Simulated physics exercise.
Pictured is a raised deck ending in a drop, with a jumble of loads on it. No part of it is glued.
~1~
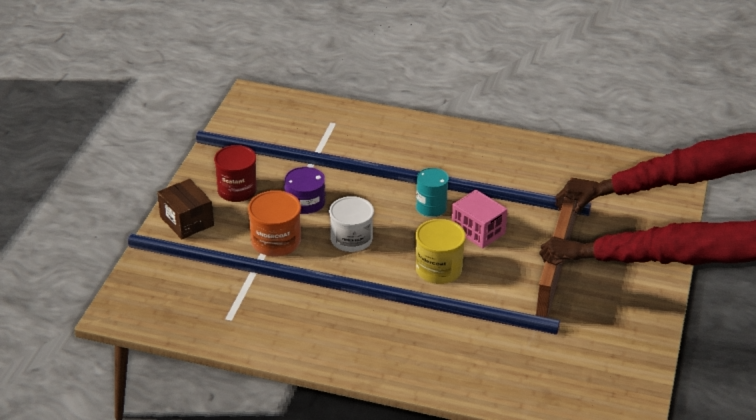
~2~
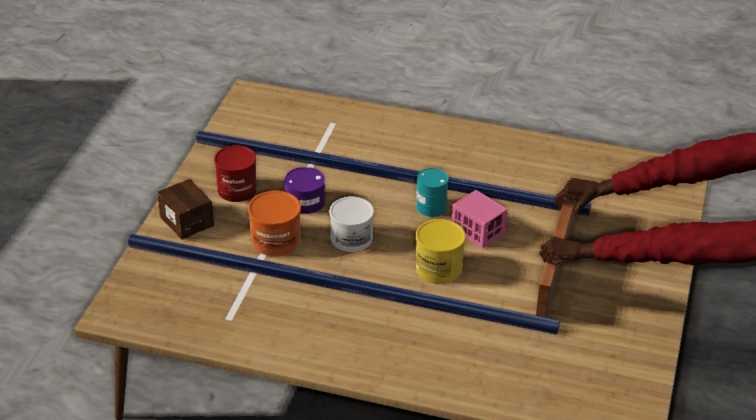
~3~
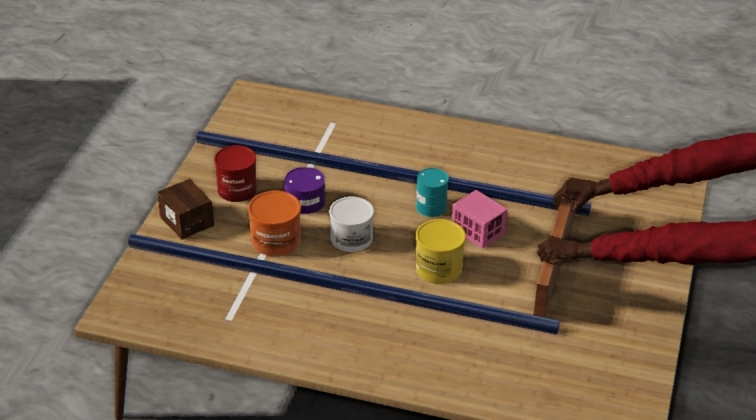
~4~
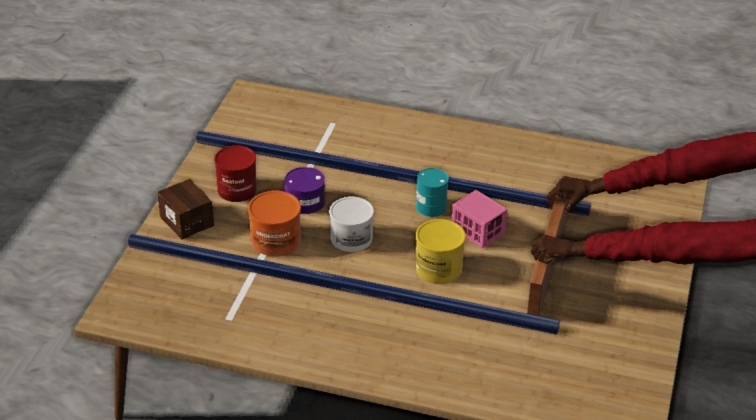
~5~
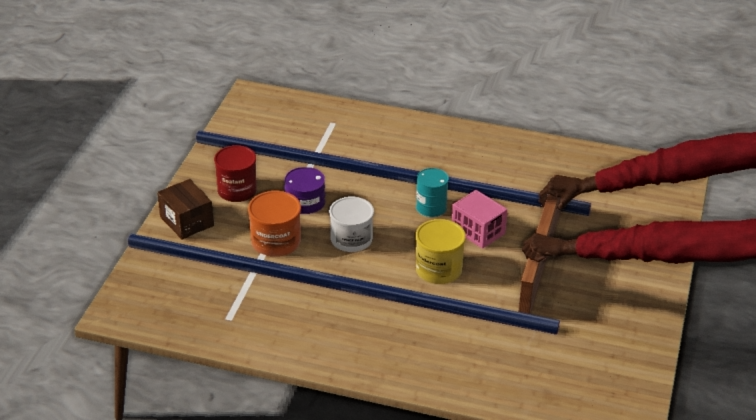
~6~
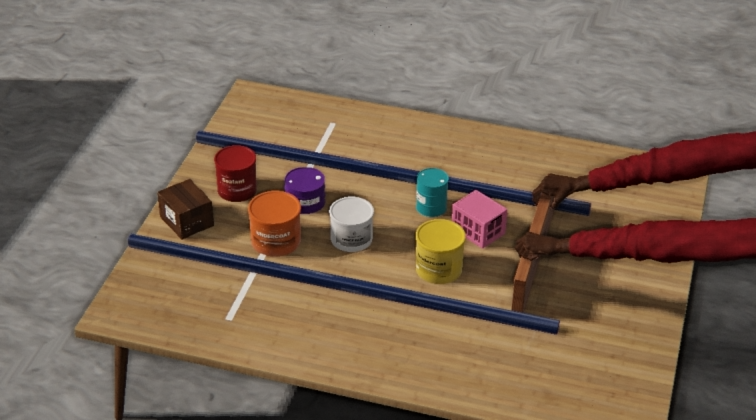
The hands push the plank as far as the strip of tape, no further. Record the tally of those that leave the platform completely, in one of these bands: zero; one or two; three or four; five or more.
Tally: Zero.
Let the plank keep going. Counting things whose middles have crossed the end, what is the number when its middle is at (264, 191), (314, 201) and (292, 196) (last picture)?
1; 0; 0.
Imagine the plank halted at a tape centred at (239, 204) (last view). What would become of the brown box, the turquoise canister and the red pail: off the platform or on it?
The brown box is gone; the turquoise canister keeps its place; and the red pail is gone.
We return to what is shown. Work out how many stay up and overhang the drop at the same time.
That'd be 1.
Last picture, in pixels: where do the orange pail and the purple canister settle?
First (202, 213), then (244, 177).
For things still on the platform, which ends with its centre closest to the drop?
That would be the brown box.
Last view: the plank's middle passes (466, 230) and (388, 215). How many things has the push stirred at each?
Up to then 3, and up to the other point 4.
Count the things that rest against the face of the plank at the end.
4 touch it.
Early on, none off yet; brown box at rest near (186, 209); red pail at rest near (236, 174); orange pail at rest near (275, 224).
Finally, the number that fall off is zero.
